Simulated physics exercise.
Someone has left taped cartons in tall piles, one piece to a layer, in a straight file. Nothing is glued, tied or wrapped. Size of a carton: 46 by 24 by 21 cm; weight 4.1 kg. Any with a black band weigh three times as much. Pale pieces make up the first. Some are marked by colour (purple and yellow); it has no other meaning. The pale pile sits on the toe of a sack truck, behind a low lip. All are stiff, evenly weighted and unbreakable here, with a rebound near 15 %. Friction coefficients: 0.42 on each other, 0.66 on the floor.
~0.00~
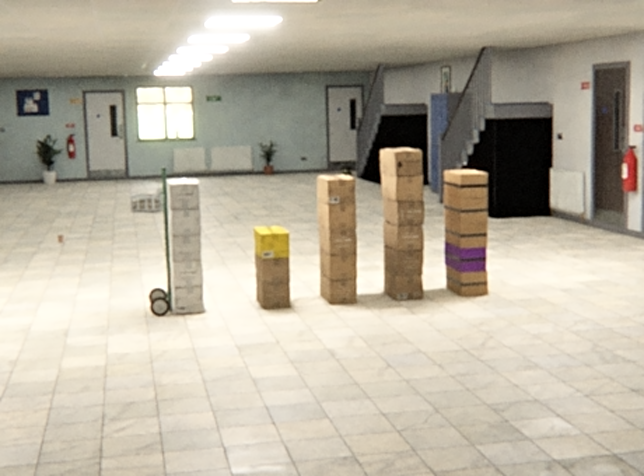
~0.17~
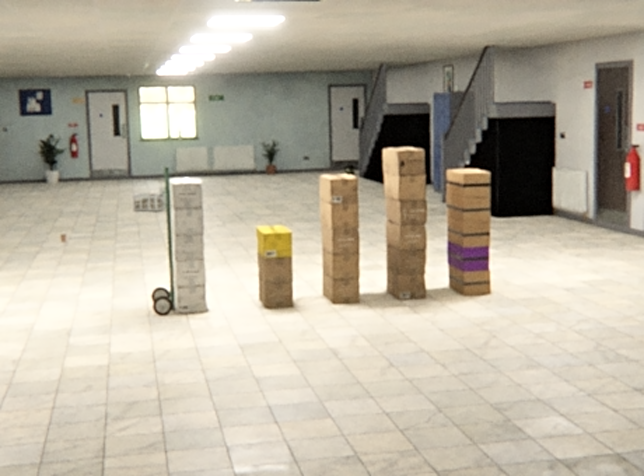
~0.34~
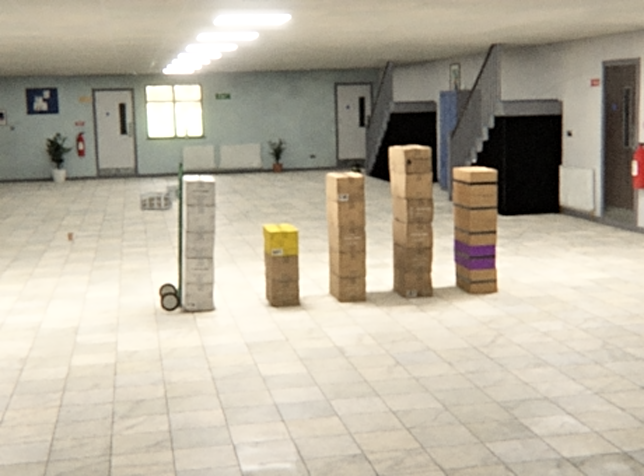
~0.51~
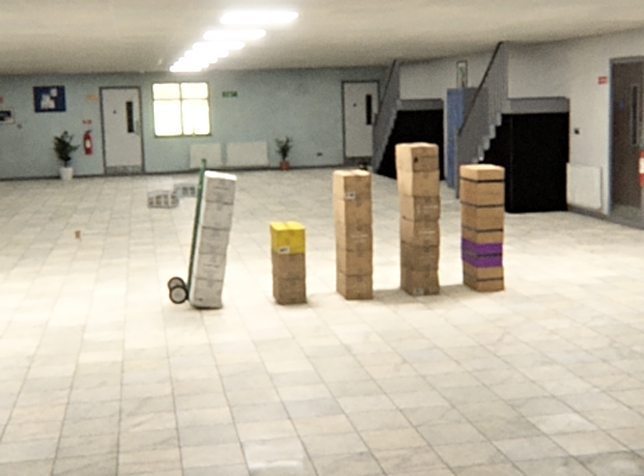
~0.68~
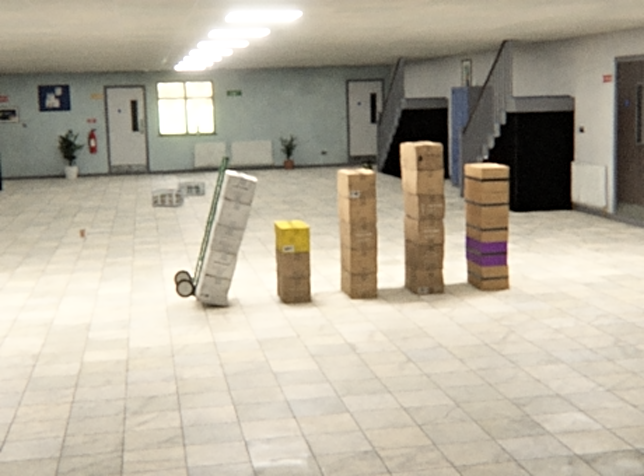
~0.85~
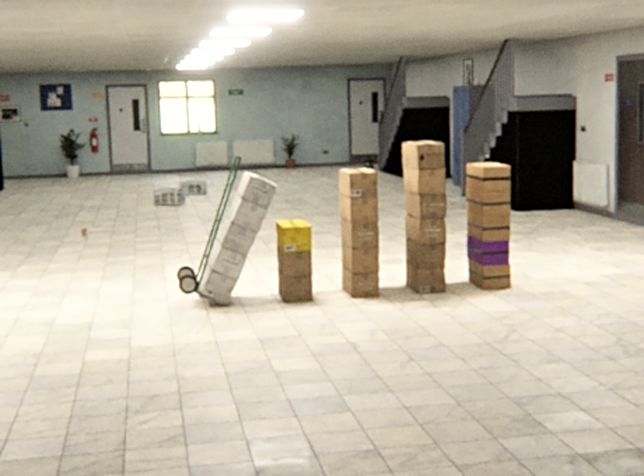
A sack truck holding a tall pile of pale cartons stood upright at first, then tilted steadily to the right toward a row of brown piles, one topped with yellow, which stayed still.
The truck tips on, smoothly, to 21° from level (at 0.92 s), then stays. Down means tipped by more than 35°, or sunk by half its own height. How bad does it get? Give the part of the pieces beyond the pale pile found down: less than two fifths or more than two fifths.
It comes to over two fifths.
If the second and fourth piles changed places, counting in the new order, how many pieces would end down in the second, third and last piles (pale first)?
Then second 6, third 5, last 0.
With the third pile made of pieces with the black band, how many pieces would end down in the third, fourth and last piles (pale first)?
In that case third 0, fourth 0, last 0.
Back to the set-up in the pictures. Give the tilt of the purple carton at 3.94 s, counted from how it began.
Some 100°.
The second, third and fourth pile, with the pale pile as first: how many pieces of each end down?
By pile: Second 3, third 5, fourth 6.
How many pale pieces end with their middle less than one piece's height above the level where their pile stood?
The count is 2.
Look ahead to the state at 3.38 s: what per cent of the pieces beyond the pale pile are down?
By then 45 per cent.
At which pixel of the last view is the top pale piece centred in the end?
Around (387, 248).
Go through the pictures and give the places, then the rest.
In the first picture (we follow the side turned to the camera; the camera pans a little), truck frame (166, 198) 0° forward; yellow carton (276, 246); purple carton (474, 260); no other piece has moved.
In the second picture, truck frame (169, 198) 0° forward; yellow carton (278, 245).
In the third picture, truck frame (182, 194) 3° forward, top of the pale pile leaning 3°; purple carton (483, 257); no other piece has moved.
In the fourth picture, truck frame (202, 189) 9° forward, top of the pale pile leaning 10°; purple carton (490, 255); no other piece has moved.
In the fifth picture, truck frame (220, 186) 16° forward, top of the pale pile leaning 17°; yellow carton (296, 240); no other piece has moved.
In the sixth picture, truck frame (231, 185) 21° forward, top of the pale pile leaning 25°; yellow carton (298, 239); purple carton (496, 253); no other piece has moved.
Around 1.26 s, 5 of the pale pile down; none of the 19 other cartons down, 3 disturbed; yellow carton tipped 8°.
Around 2.10 s, 5 of the pale pile down; 3 of the 19 other cartons down; yellow carton tipped 33°, 12 cm lower.
Around 3.38 s, 5 of the pale pile down; 9 of the 19 other cartons down; yellow carton tipped 46°, 18 cm lower; purple carton tipped 23°.
Around 3.94 s, 5 of the pale pile down; 18 of the 19 other cartons down; purple carton on its side; yellow carton tipped 47°, 18 cm lower.
Finally (4.6 s), 5 of the pale pile down; 18 of the 19 other cartons down; purple carton upside down; yellow carton tipped 47°, 18 cm lower. That is 95 per cent. Seen by the last camera, middles, purple carton near (525, 270), yellow carton near (355, 254).
